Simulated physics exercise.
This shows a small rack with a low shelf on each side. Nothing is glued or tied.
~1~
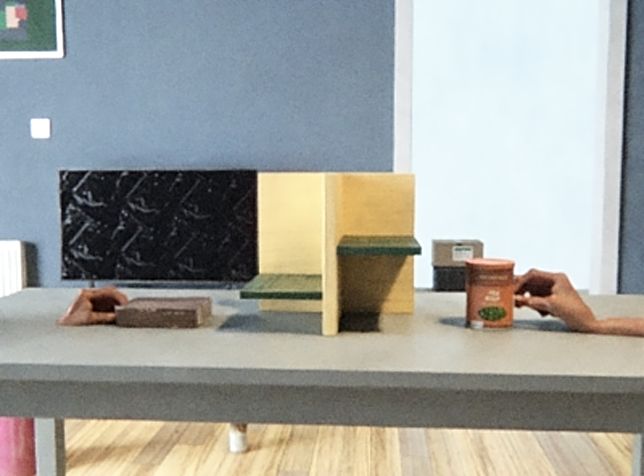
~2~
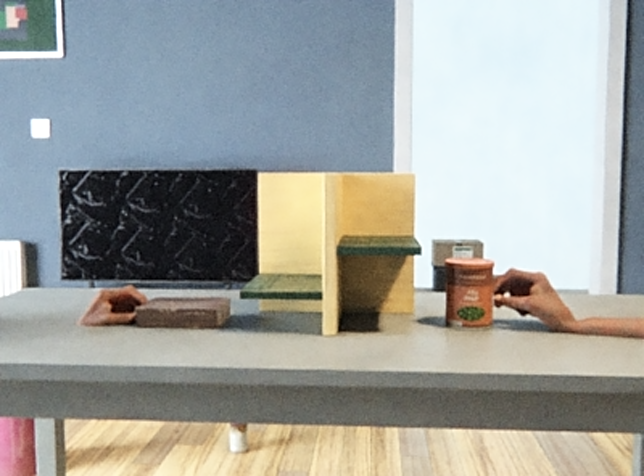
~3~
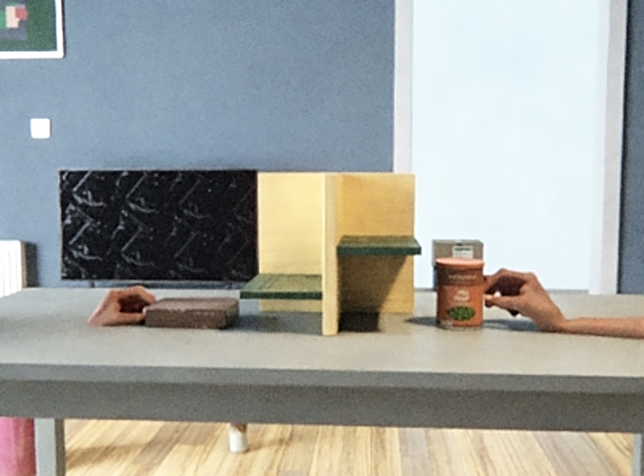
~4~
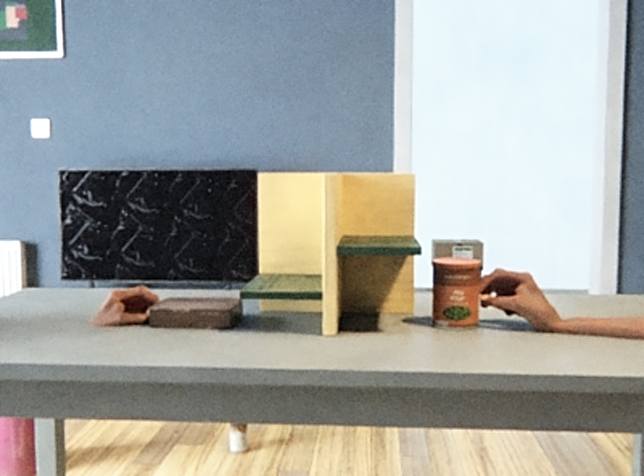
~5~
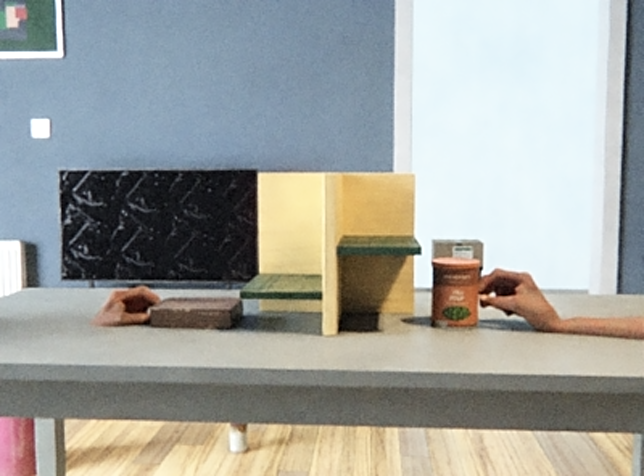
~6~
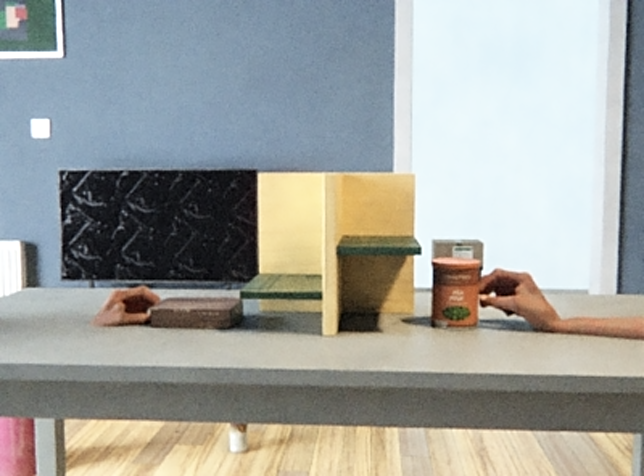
Two hands slide a brown packet and an orange tin inward toward a small rack.
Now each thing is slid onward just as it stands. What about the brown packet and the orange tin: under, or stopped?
In the end the brown packet goes under, the orange tin goes under.
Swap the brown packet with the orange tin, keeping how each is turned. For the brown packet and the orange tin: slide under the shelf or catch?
The brown packet slides in, the orange tin gets stuck.
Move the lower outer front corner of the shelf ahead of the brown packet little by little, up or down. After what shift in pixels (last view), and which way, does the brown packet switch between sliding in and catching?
Roughly 16 pixels down.
Then, 0.42 s later than the last frame, brown packet sliding up to the opening near (229, 312); orange tin part of the way in near (423, 293).
When it is over, the brown packet slides in, near (280, 313); the orange tin slides in, near (391, 293).
